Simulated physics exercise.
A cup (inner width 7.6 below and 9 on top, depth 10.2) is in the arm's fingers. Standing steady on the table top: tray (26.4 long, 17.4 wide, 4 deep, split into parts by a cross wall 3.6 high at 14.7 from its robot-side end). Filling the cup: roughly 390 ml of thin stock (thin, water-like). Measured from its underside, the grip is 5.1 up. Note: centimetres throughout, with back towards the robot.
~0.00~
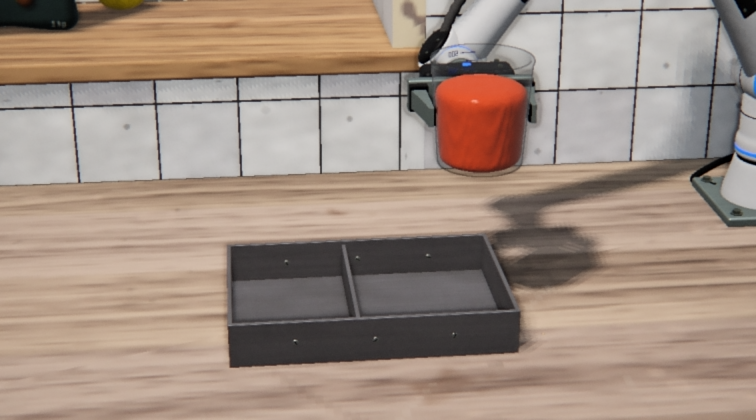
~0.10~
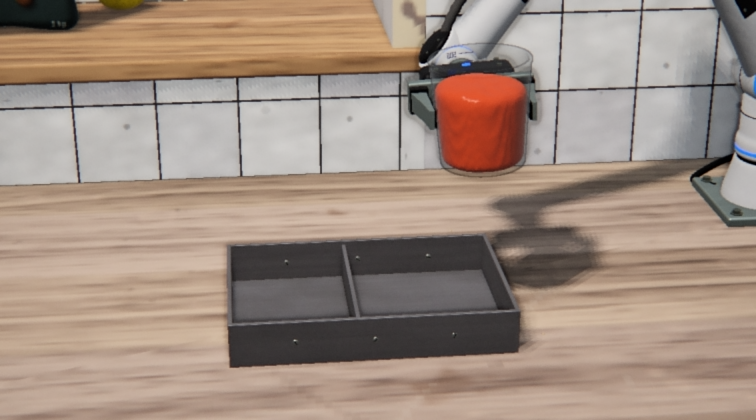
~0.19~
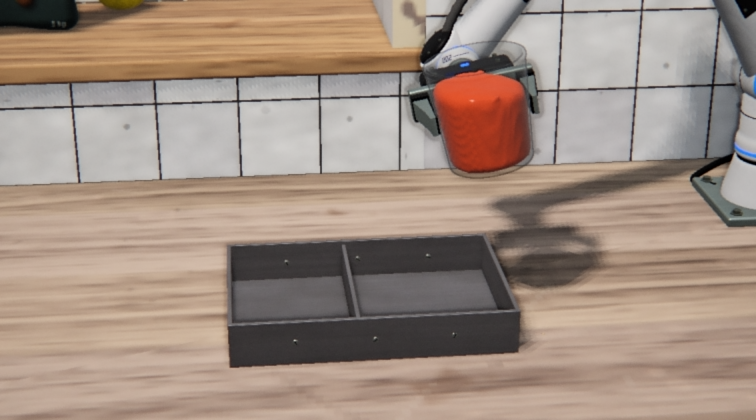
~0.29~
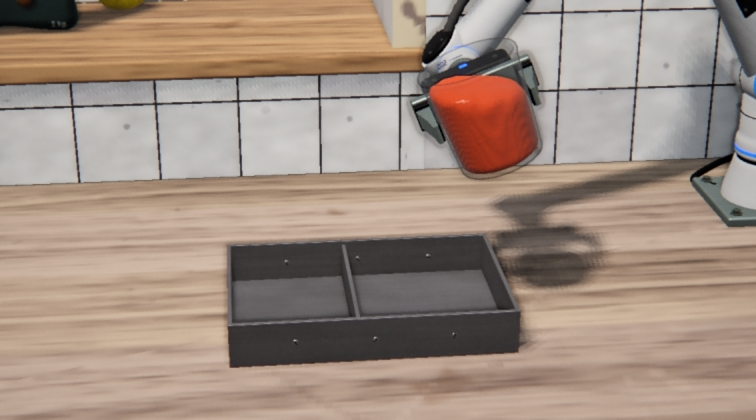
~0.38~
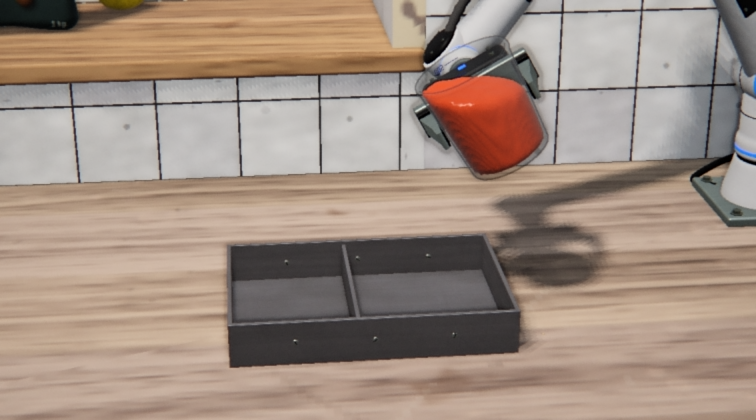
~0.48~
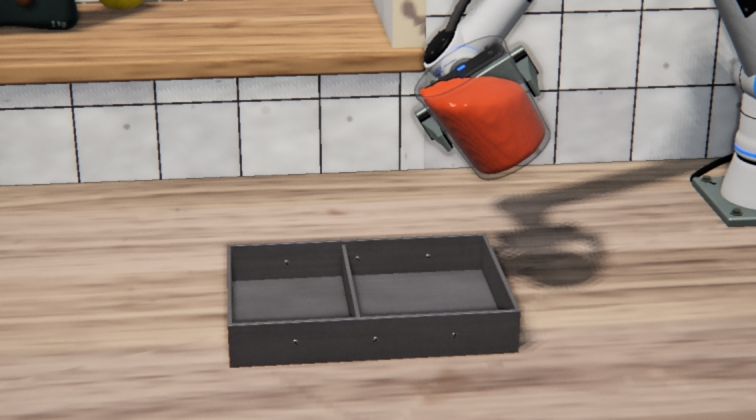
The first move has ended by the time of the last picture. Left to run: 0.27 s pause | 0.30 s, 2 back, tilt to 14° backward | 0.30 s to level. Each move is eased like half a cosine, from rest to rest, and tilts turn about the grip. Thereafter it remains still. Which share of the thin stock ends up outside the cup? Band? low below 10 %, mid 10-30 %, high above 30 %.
Low.
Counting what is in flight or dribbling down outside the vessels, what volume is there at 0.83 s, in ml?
It comes to close to 0 ml.
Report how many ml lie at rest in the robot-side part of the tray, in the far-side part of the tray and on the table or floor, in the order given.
Around 0 ml in the first, 0 ml in the second and 0 ml in the third.
By 0.83 s, tilted 25° forward, liquid up to 24 above the table; 390 ml in the cup.
By 1.18 s, tilted 9° backward, liquid up to 24 above the table; 390 ml in the cup.
By 1.55 s, level, liquid up to 24 above the table; 390 ml in the cup.
By 2.35 s, level, liquid up to 24 above the table; 390 ml in the cup.
Final state, 390 ml in the cup. That is 0 % outside the cup.
